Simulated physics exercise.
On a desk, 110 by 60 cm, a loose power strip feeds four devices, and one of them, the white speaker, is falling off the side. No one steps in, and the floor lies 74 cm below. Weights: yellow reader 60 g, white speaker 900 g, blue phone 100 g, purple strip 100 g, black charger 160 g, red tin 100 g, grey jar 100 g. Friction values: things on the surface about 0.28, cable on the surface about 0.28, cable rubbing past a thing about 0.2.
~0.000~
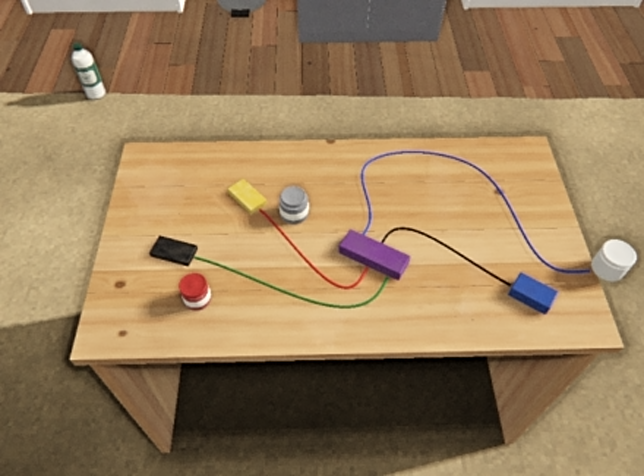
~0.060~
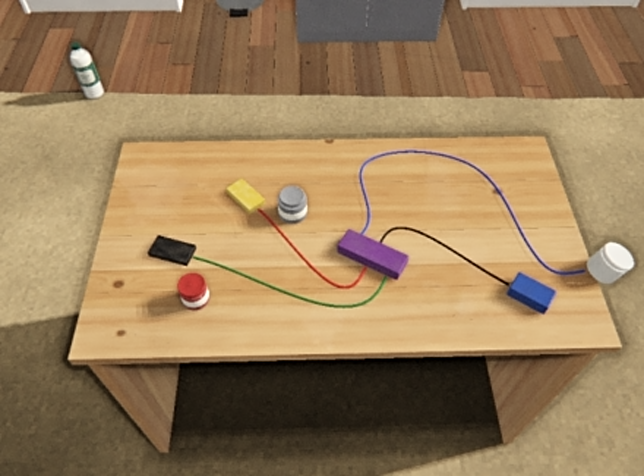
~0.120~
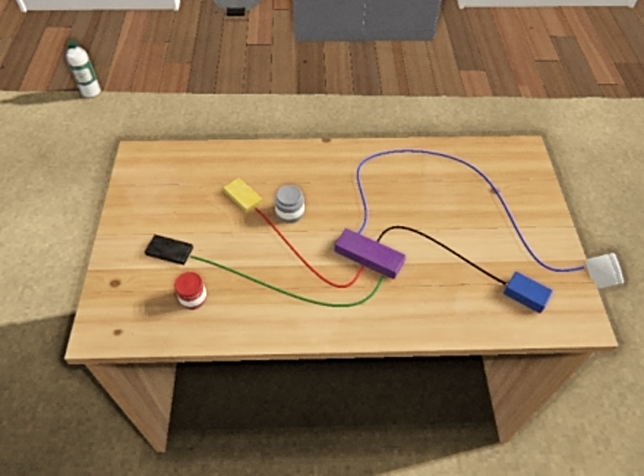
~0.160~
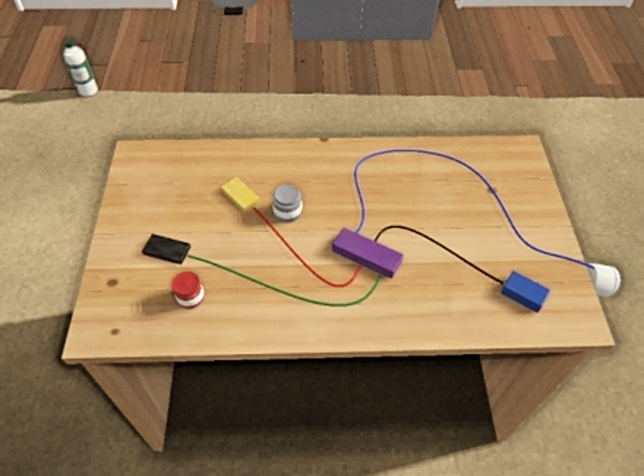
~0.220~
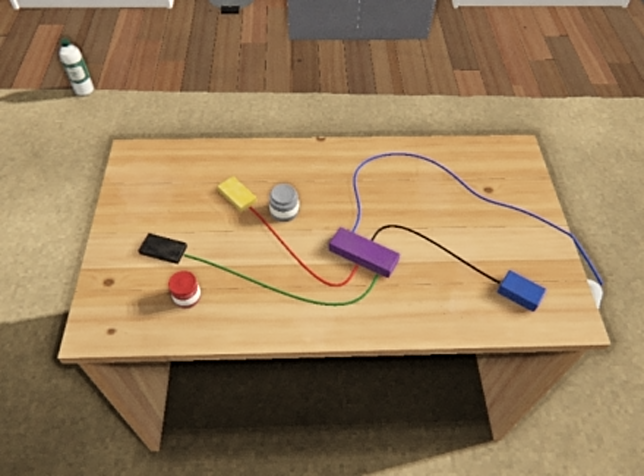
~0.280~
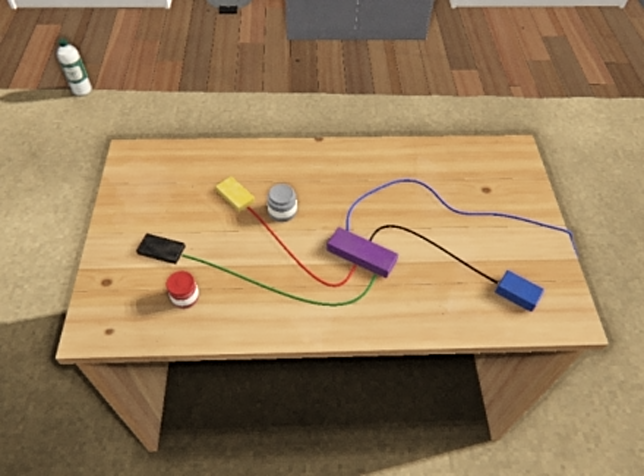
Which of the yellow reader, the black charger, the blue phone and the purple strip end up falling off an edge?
Yellow reader: Stays up, black charger: Stays up, blue phone: Stays up, purple strip: Stays up.
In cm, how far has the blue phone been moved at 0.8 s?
0 cm or thereabouts.
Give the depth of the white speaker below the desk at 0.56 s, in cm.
Depth: About 70 cm.
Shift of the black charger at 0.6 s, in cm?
Shift: Approx. 8 cm.
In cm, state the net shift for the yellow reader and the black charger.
Net shifts: Around 26 cm for the first, 26 cm for the second.
After 0.6 s, the strip's end of the blue cable at (455, 239); purple strip 17 cm off its start, yellow reader 15 cm off its start, black charger 8 cm off its start.
After 0.8 s, the strip's end of the blue cable at (465, 242); yellow reader 25 cm off its start, black charger 25 cm off its start, purple strip 19 cm off its start.
After 1.1 s, the strip's end of the blue cable at (465, 242); yellow reader 26 cm off its start at (313, 254), black charger 25 cm off its start at (276, 249), purple strip 19 cm off its start at (447, 246).
After 1.4 s, the strip's end of the blue cable at (465, 242); yellow reader 26 cm off its start, black charger 25 cm off its start, purple strip 19 cm off its start.
After 2.6 s, the strip's end of the blue cable at (465, 242); yellow reader 26 cm off its start at (313, 254), black charger 25 cm off its start at (276, 249), purple strip 19 cm off its start at (447, 246), blue phone 0 cm off its start at (523, 288).
